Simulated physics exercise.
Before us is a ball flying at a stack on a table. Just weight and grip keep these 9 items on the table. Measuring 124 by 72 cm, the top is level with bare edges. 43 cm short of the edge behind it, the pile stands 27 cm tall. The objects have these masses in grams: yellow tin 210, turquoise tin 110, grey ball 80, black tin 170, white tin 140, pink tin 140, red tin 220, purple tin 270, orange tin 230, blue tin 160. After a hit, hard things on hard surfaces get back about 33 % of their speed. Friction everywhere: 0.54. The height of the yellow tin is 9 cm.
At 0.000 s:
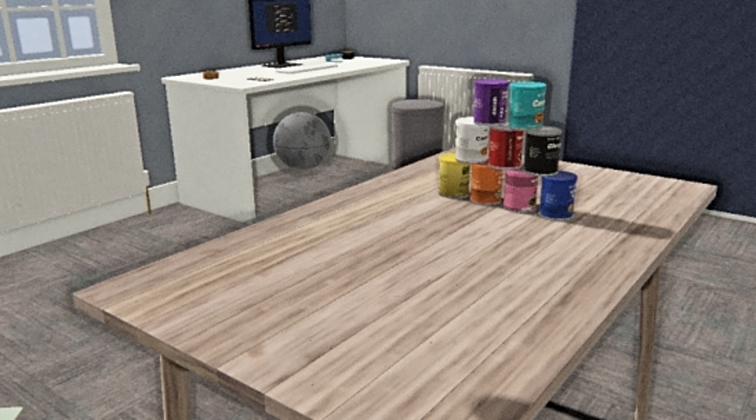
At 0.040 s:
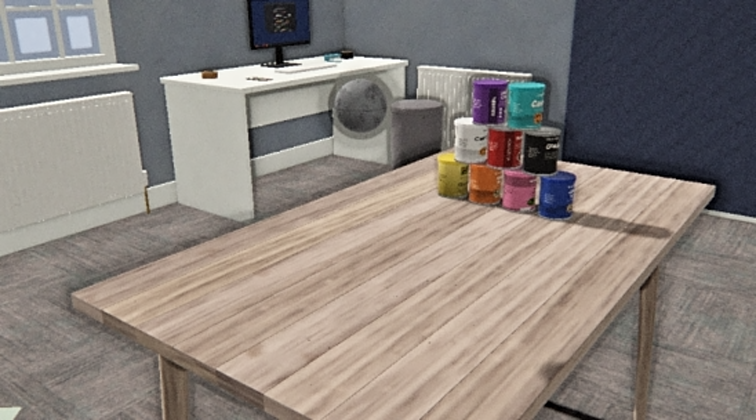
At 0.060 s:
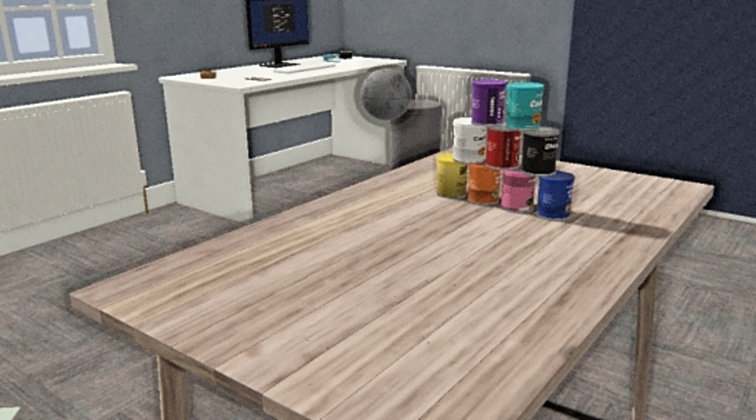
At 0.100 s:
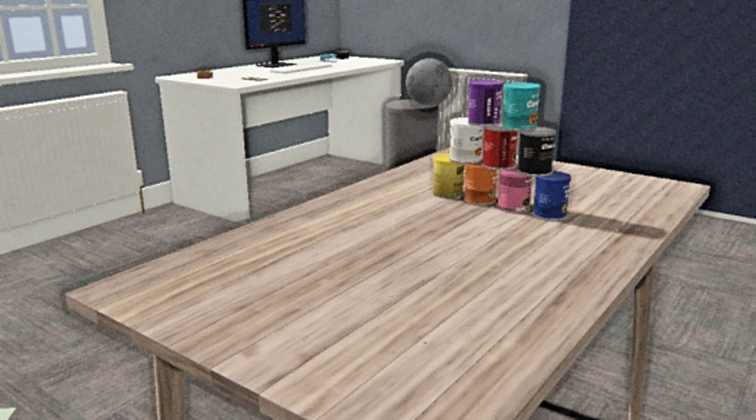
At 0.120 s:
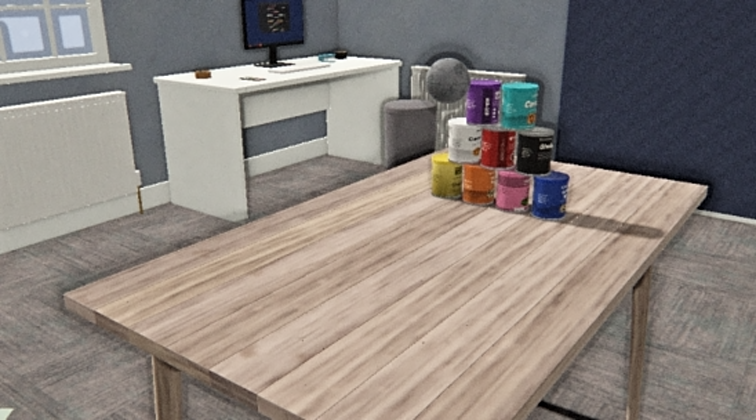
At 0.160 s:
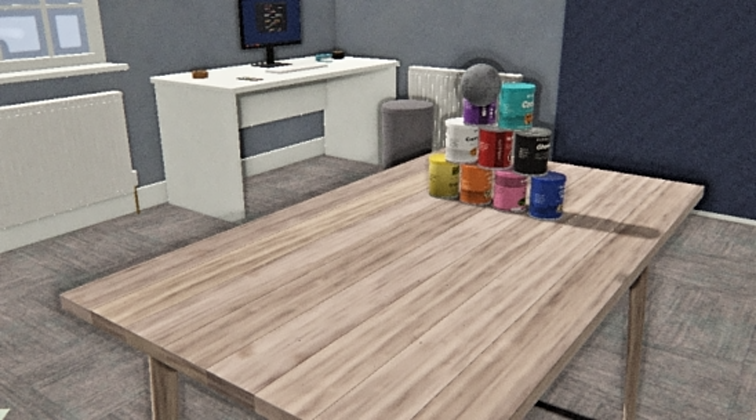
A long wooden table fills the foreground of a grey-walled room with a white desk, monitor and radiators behind, seen from slightly above. Toward its far right end stand stacked tins, purple and turquoise over white, red and black, with yellow, orange, pink and blue below. A grey ball flies rightward from before the desk, rising, then dipping slightly at the purple tin, as the camera drifts slightly.
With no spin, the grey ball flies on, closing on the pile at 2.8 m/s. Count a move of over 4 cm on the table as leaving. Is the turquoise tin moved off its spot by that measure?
Yes.
By 0.56 s, grey ball near (689, 182); turquoise tin on its side near (525, 155).
By 1.16 s, turquoise tin on its side near (561, 155).
When it is over (2.6 s), off the table, turquoise tin; the other 8 within 4 cm of the start.
